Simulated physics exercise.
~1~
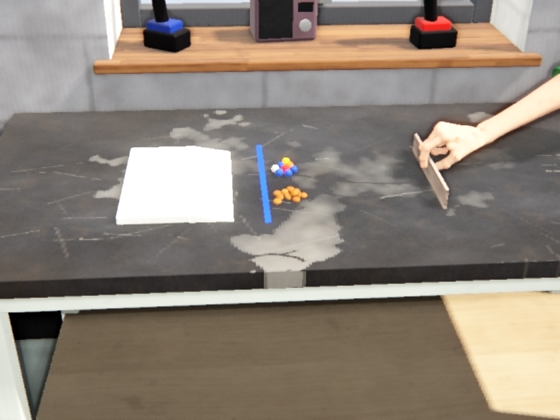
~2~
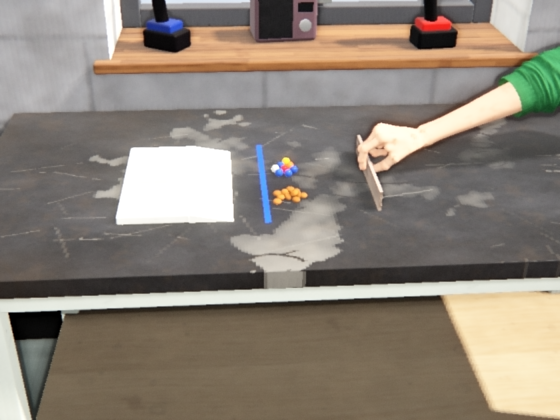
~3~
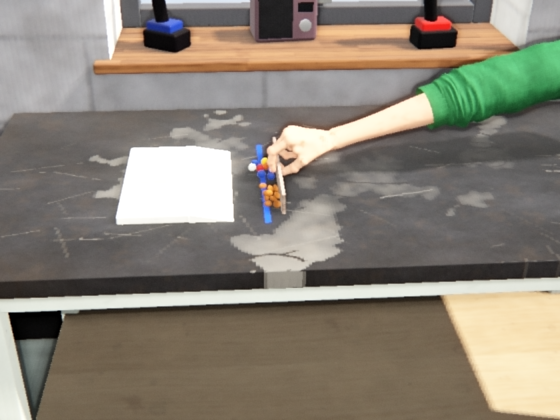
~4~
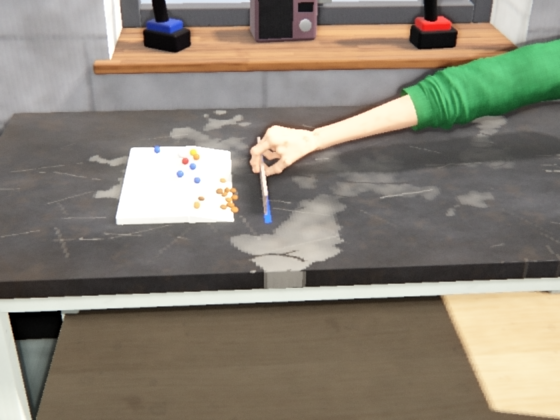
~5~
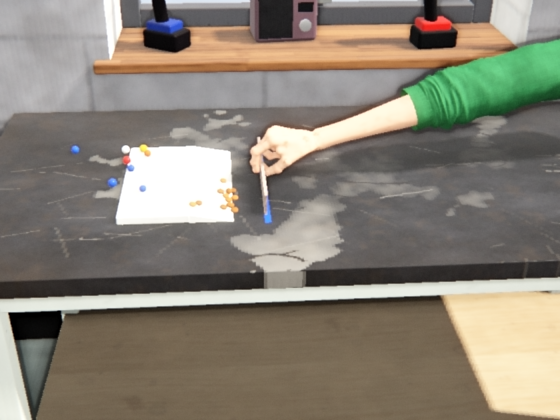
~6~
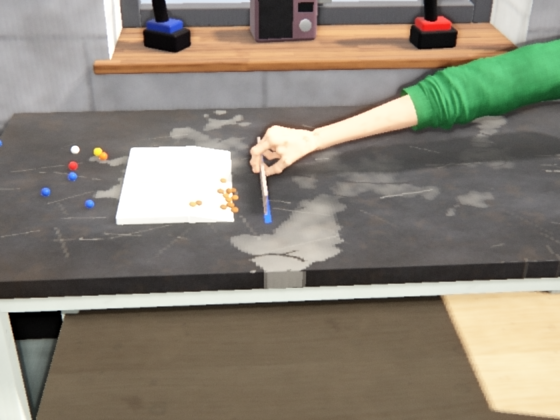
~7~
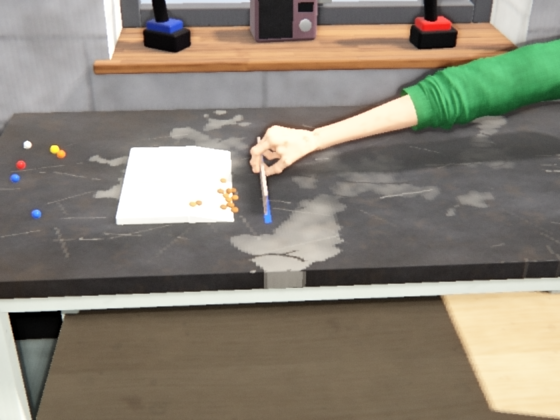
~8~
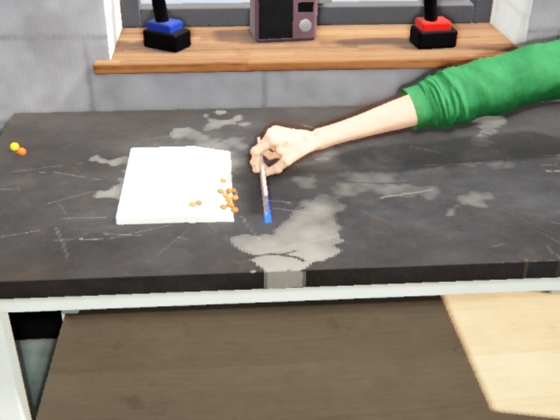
On a dark worktop, a hand sweeps beads left; orange ones stay, others roll away.
